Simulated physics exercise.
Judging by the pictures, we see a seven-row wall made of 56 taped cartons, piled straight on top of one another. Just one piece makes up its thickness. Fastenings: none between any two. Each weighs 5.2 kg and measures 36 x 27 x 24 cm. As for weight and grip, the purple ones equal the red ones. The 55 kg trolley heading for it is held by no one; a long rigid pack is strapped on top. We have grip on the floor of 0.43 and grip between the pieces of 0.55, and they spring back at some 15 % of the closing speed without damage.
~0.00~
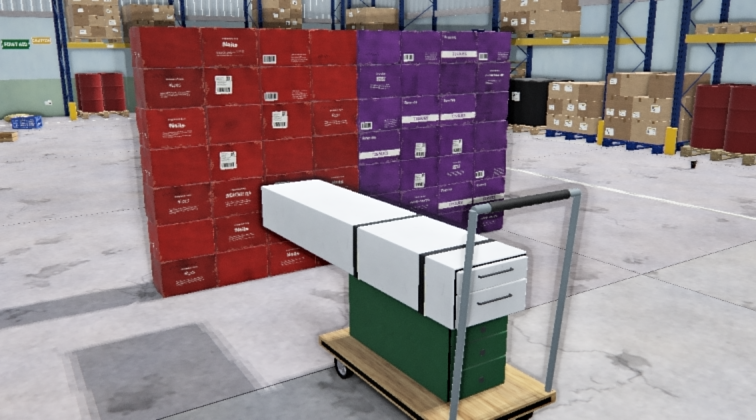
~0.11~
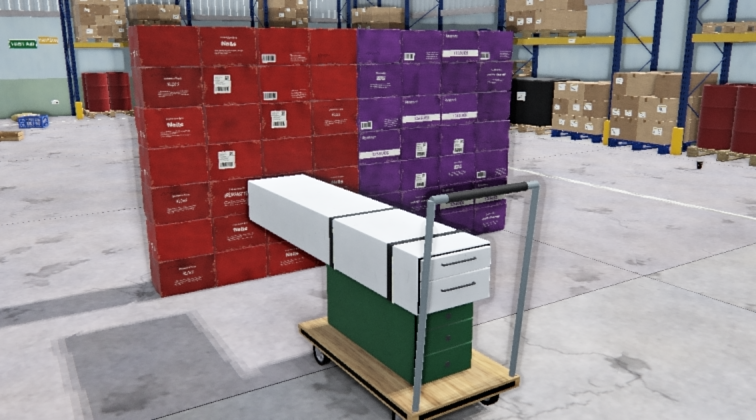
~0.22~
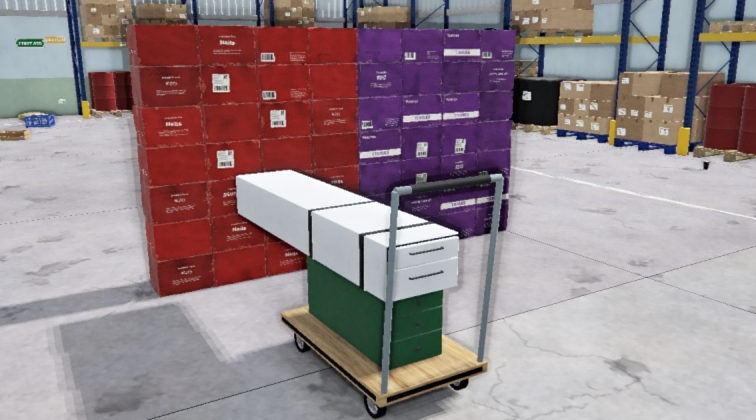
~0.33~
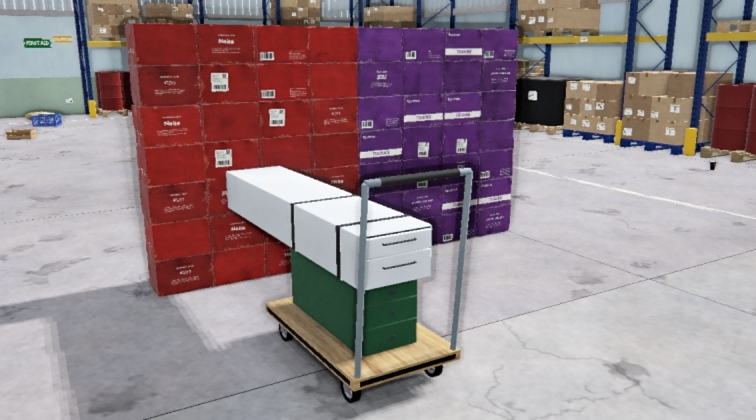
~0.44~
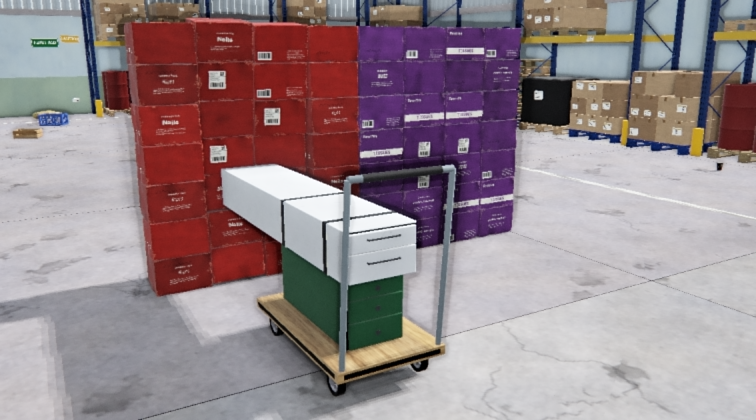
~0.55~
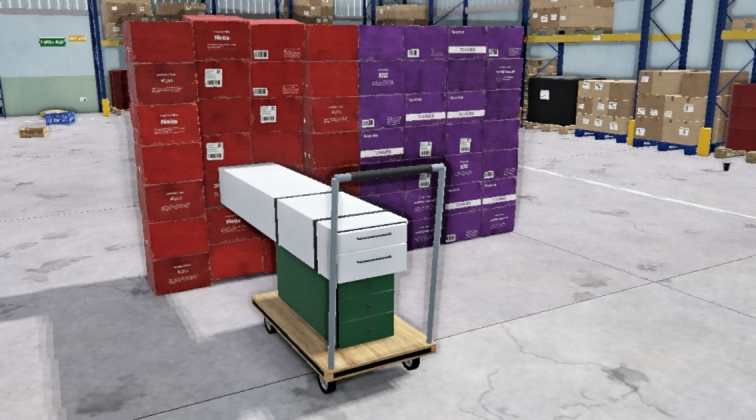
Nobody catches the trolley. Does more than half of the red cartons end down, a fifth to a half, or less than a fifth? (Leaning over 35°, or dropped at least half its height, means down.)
A fifth to a half of them end down.
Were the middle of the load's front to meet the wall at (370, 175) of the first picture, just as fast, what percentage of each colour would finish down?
Down at the end: Red 20 percent, purple 20 percent.
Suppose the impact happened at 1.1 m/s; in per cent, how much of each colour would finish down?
You'd end up with red at 0 per cent down and purple at 0 per cent.
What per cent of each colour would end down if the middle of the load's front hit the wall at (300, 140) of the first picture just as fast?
Red 40%, purple 0%.
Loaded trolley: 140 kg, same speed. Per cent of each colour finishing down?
Result: Red 50 and purple 0 in a hundred.
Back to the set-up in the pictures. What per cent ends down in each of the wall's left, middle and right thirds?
Per cent - left 50, middle 0, right 0.
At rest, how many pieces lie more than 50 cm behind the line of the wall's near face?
About 8 of them.
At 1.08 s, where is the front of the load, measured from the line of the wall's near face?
Reading: Approx. 10 cm past the line.
Around 1.08 s, load 12 cm past the wall's line, still rolling; none of the 28 red cartons down (0 of 56 in all colours); top red carton unmoved.
Around 1.50 s, load 7 cm past the wall's line, still rolling; 10 of the 28 red cartons down (10 of 56 in all colours); top red carton unmoved.
Finally (2.3 s), load 56 mm past the wall's line, stopped; 10 of the 28 red cartons down (10 of 56 in all colours); top red carton unmoved; top purple carton unmoved. That is 36 per cent. Seen by the last camera, middles, top red carton near (159, 43), top purple carton near (457, 43).
